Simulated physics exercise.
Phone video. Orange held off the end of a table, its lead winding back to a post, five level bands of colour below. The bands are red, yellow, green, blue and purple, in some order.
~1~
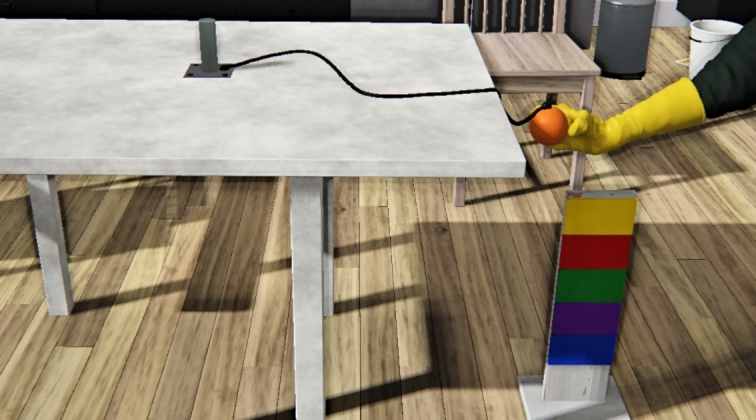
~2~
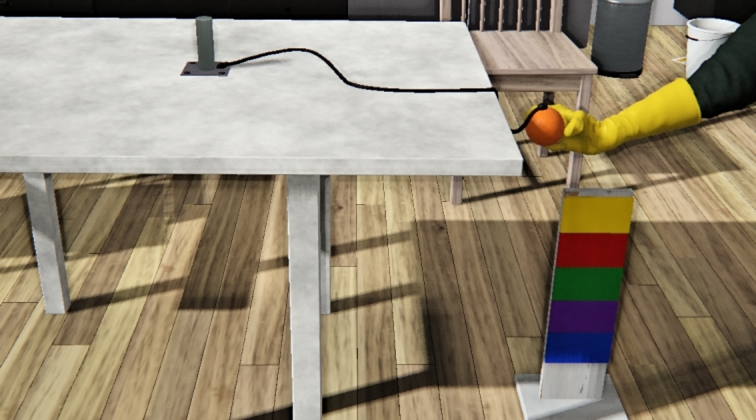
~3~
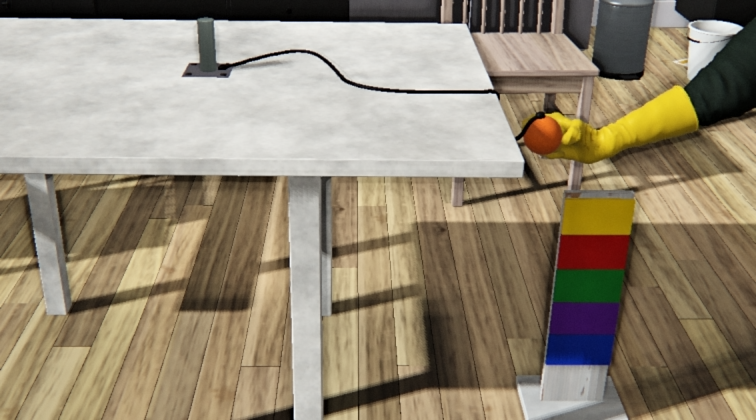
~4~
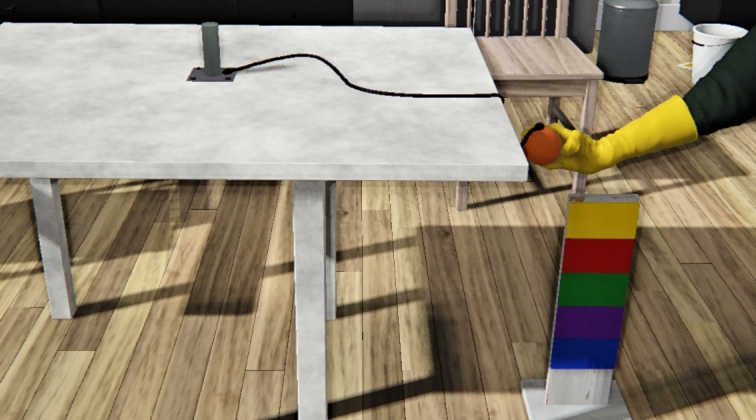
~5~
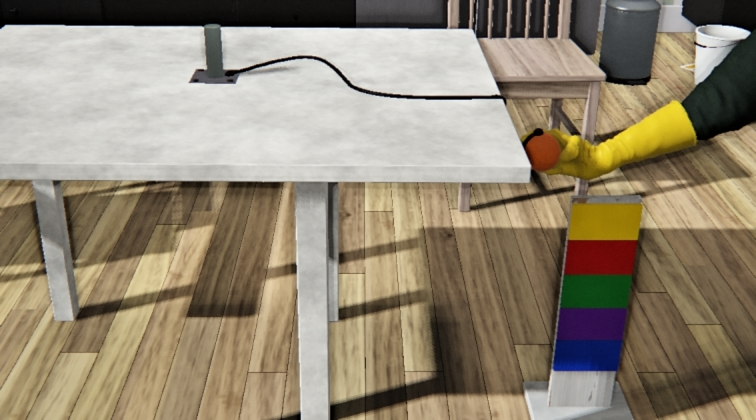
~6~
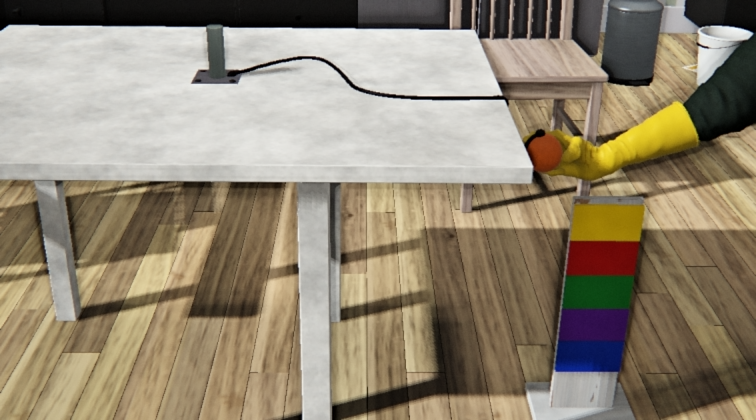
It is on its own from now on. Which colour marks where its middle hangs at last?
Green.
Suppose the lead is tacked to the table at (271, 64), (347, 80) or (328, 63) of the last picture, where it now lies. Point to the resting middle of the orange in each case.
(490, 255), (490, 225), (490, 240).
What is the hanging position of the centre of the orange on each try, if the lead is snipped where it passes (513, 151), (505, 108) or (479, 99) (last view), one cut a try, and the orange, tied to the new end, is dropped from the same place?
Try 1: About (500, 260). Try 2: About (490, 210). Try 3: About (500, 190).
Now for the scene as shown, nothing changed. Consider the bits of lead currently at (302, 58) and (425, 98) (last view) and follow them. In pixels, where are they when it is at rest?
The first settles around (325, 78), the second around (497, 110).
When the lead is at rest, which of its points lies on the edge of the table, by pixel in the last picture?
It sits at about (398, 97).
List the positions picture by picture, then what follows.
In the first picture, orange (549, 126); yellow (600, 218); red (596, 253); green (591, 287); purple (587, 319); blue (582, 351).
In the second picture, orange (545, 127); lead through (251, 59) (316, 54) (341, 77) (411, 91) (495, 98).
In the third picture, orange (543, 136).
In the fourth picture, orange (542, 146); lead through (257, 64) (322, 60) (347, 83) (420, 96) (501, 107).
In the fifth picture, orange (541, 152).
In the sixth picture, orange (543, 153); lead through (261, 67) (327, 62) (352, 85) (425, 98) (505, 109).
Soon after, orange near (516, 280); level with green.
After that, orange near (461, 262); level with green.
And then, orange near (487, 278); level with green.
In the end, orange near (486, 277); level with green. The green one.
